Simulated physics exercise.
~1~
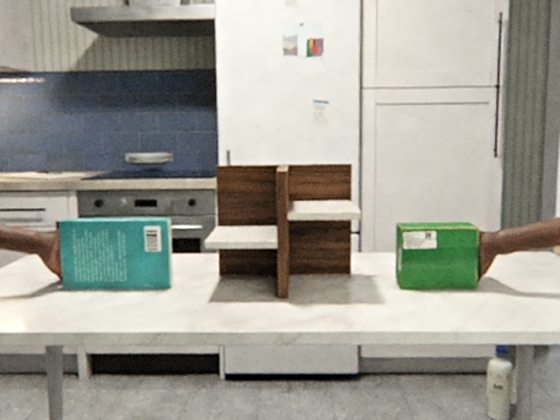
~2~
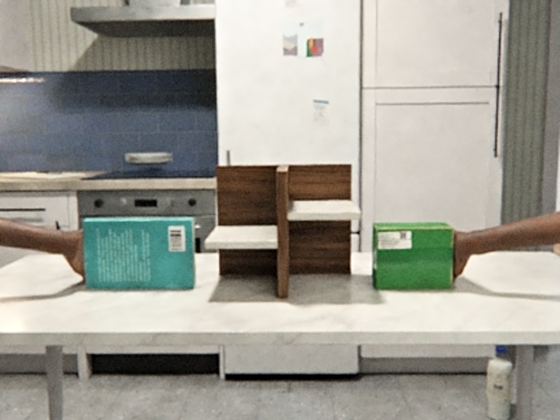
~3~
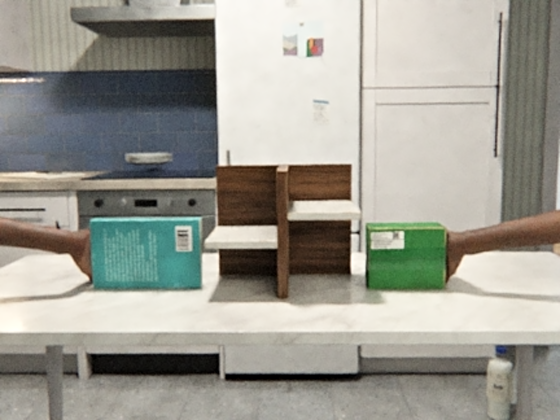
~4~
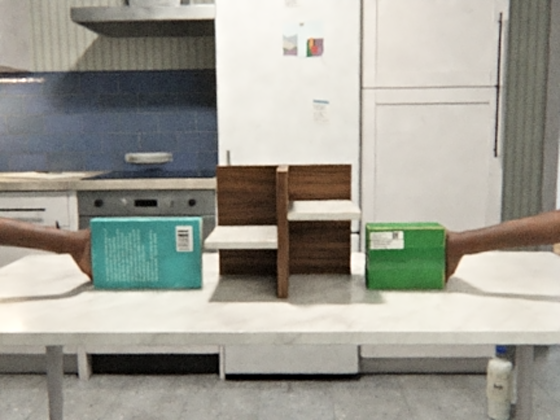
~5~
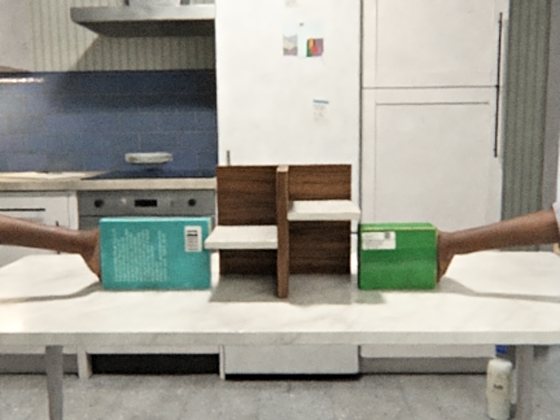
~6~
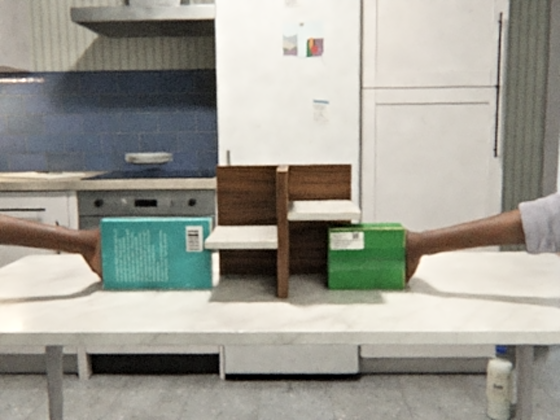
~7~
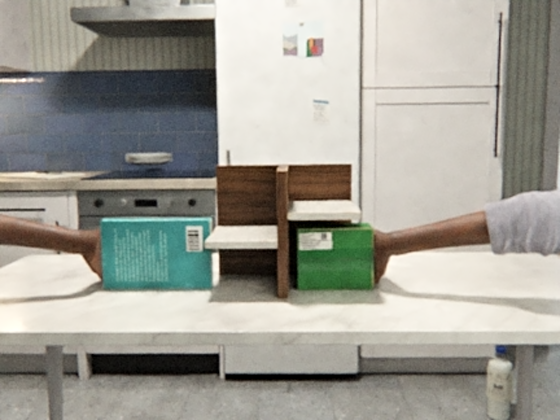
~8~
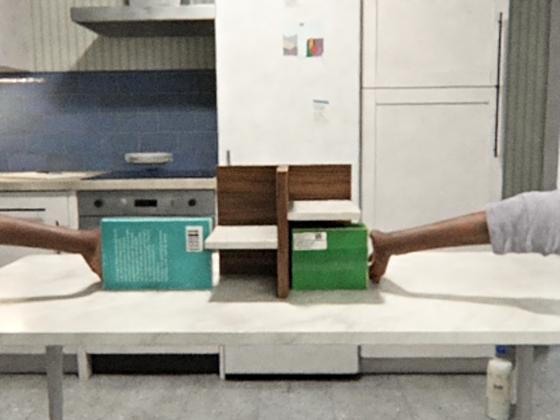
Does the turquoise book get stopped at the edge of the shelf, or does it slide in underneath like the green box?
The turquoise book catches on the edge of the left shelf and stays outside, being too tall to go under. Only the green box slides in.
